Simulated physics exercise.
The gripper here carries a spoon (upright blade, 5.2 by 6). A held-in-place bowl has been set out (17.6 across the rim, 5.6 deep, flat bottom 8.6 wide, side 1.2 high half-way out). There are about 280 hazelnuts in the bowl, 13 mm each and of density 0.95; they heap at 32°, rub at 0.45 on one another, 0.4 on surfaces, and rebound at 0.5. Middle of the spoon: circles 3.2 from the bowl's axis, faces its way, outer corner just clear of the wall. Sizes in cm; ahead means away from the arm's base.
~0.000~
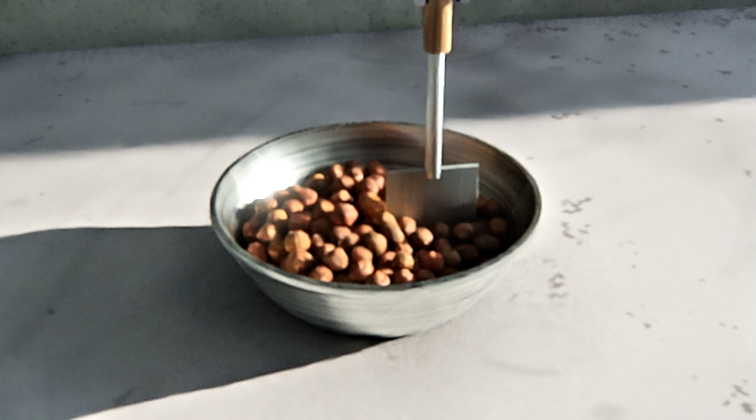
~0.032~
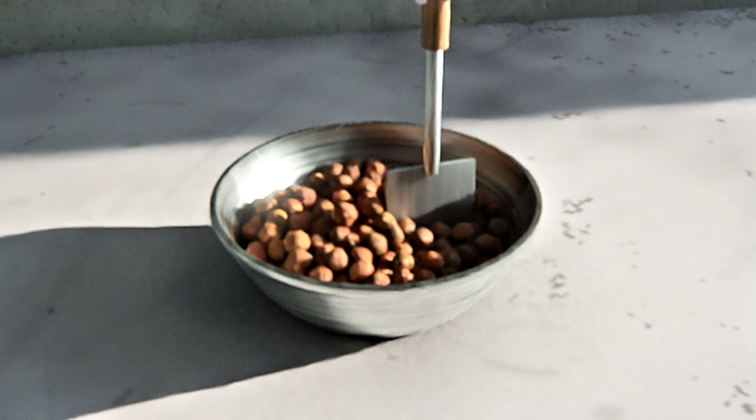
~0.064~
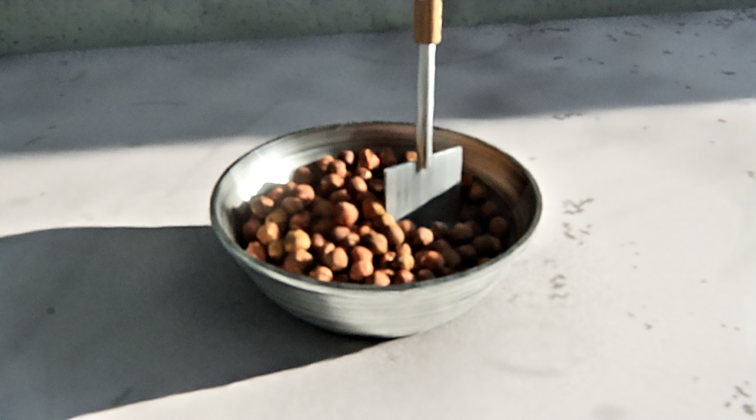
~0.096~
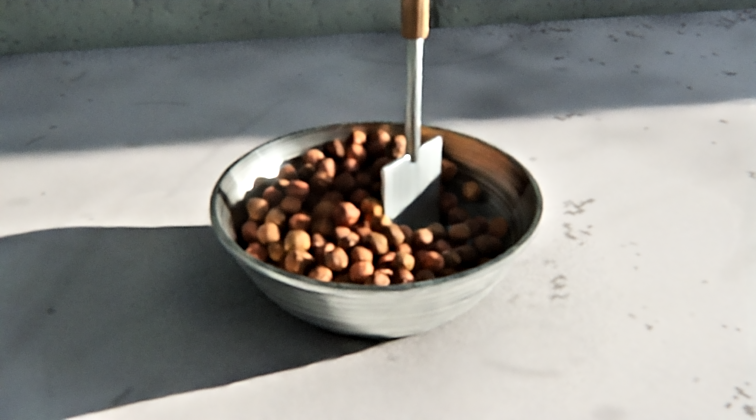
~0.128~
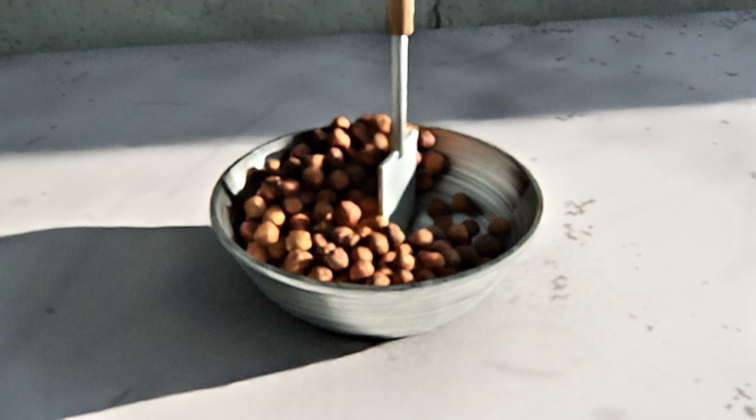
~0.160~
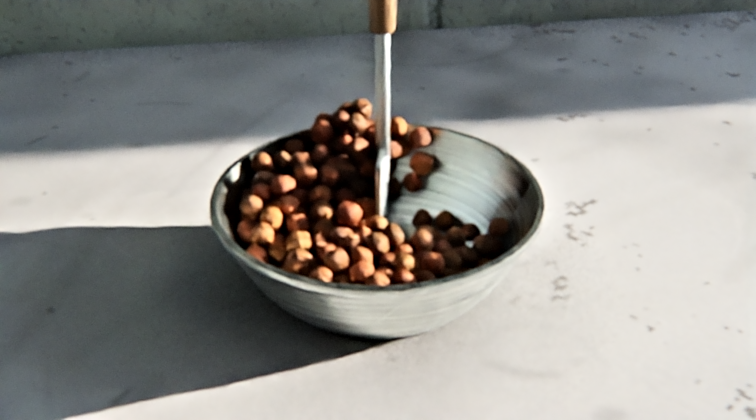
Metal bowl of hazelnuts on a grey surface, with a wooden-handled flat blade turning edge-on while sweeping left, heaping nuts toward the back.
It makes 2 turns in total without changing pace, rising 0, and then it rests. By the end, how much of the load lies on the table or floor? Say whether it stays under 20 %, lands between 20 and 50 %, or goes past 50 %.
It lands between 20 and 50 %.
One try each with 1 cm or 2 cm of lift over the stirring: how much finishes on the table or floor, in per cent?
It comes to about 30 per cent and about 25 per cent.
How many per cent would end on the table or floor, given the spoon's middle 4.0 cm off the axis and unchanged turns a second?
That would make it around 45 percent.
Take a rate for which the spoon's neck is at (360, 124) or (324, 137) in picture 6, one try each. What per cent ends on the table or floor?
It comes to close to 50 per cent and close to 60 per cent.
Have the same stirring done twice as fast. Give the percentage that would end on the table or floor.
65 %.
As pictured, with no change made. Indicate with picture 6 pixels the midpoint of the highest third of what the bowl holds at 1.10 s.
Near pixel (344, 263).
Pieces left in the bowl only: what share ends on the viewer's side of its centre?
Around 35 percent of it.
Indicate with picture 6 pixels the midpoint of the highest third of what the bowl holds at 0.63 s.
Upper-third centre: Approx. (478, 195) px.
By 0.63 s, 329° round, highest piece 8 above the table; 225 in the bowl, 52 on the table or floor, 8 in flight or on the tool.
By 1.10 s, 222° round, highest piece 7 above the table; 191 in the bowl, 89 on the table or floor, 5 in flight or on the tool.
By 1.53 s, 0° round, highest piece 6 above the table; 183 in the bowl, 102 on the table or floor.
By 2.23 s, 0° round, highest piece 6 above the table; 183 in the bowl, 102 on the table or floor.
Final count, 183 in the bowl, 102 on the table or floor. That is 36 % on the table or floor.
